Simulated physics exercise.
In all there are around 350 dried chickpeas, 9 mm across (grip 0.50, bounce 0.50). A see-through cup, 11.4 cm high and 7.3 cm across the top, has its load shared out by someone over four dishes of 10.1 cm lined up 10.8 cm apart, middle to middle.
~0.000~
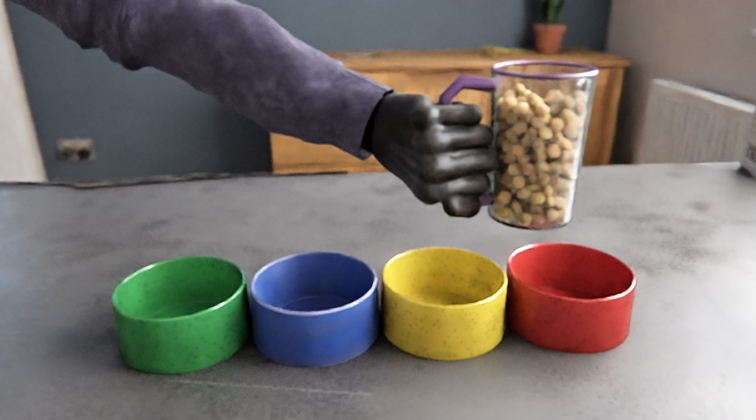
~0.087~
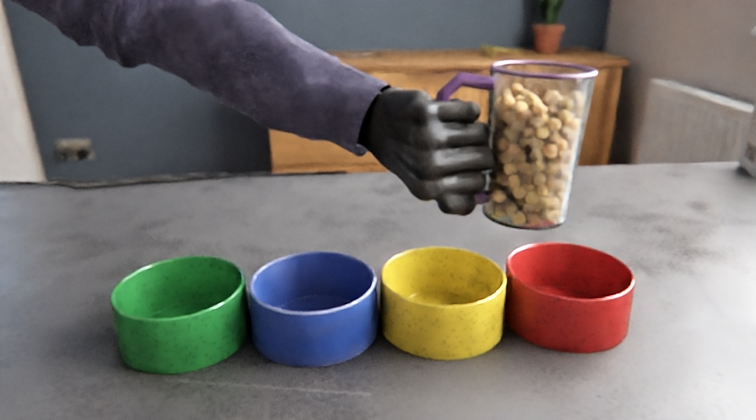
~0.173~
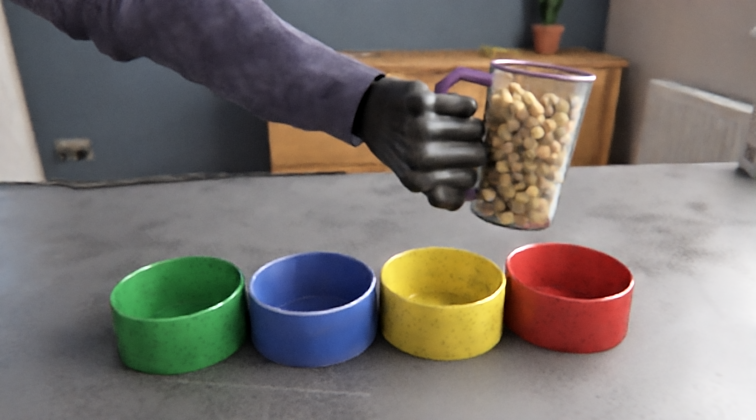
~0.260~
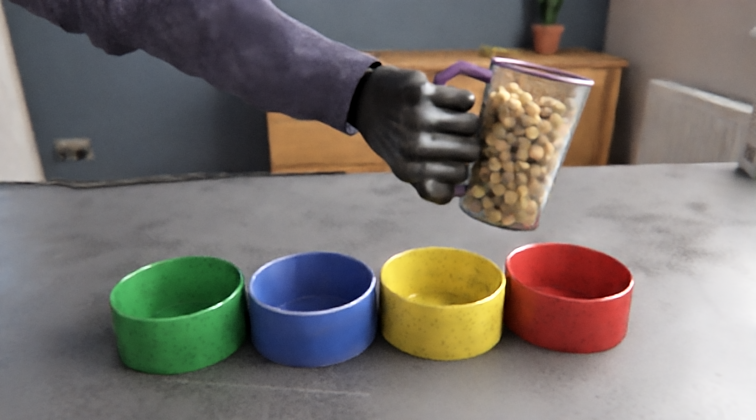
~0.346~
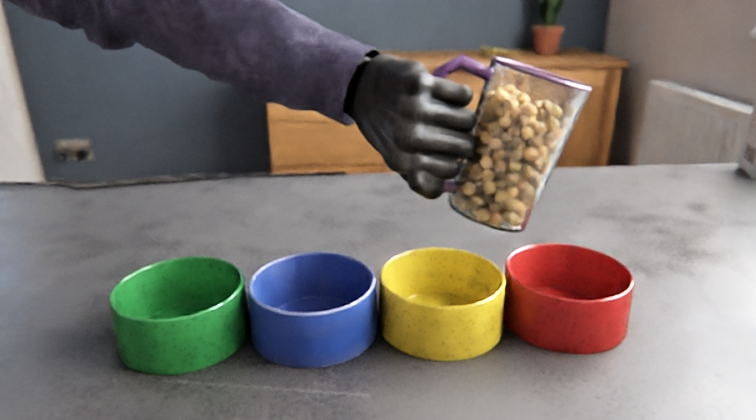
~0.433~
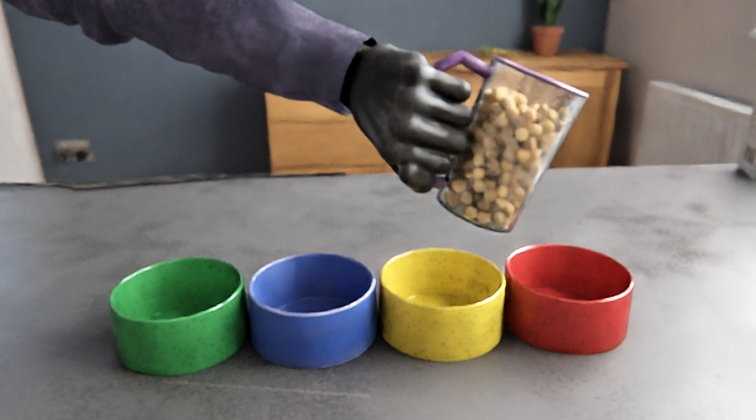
At the start, a dark-gloved hand holds a clear cup of chickpeas upright by its purple handle above a row of green, blue, yellow and red dishes, all empty. The hand then steadily tilts the cup to the right while shifting slightly left, and the chickpeas stay inside.
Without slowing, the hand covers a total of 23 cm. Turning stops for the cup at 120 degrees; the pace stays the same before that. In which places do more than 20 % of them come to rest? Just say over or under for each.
Going through them: Red dish comes out under, blue dish comes out under, green dish comes out under, yellow dish comes out over, counter comes out under.
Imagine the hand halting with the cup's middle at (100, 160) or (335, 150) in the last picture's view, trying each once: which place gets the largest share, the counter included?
Try 1 - yellow; try 2 - yellow.
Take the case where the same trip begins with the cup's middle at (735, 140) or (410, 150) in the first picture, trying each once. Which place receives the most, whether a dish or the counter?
The biggest share goes to counter on the first try and blue on the second.
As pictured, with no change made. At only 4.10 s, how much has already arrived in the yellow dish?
About 100 per cent by then.
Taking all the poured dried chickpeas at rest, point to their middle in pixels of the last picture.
Estimated resting centre: Around (445, 296).
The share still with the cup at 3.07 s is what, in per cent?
About 0 per cent.
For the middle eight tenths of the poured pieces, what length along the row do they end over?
I'd put it at close to 6 cm.
Then, at 2.02 s, tilt 115 degrees; cup holds 75 %, yellow 20 %.
Then, at 3.07 s, tilt 120 degrees; cup holds 0 %, yellow 100 %.
Then, at 4.10 s, tilt 120 degrees; cup holds 0 %, yellow 100 %.
In the end, at 4.4 s, red 0 %, blue 0 %, green 0 %, yellow 100 %, counter 0 %.
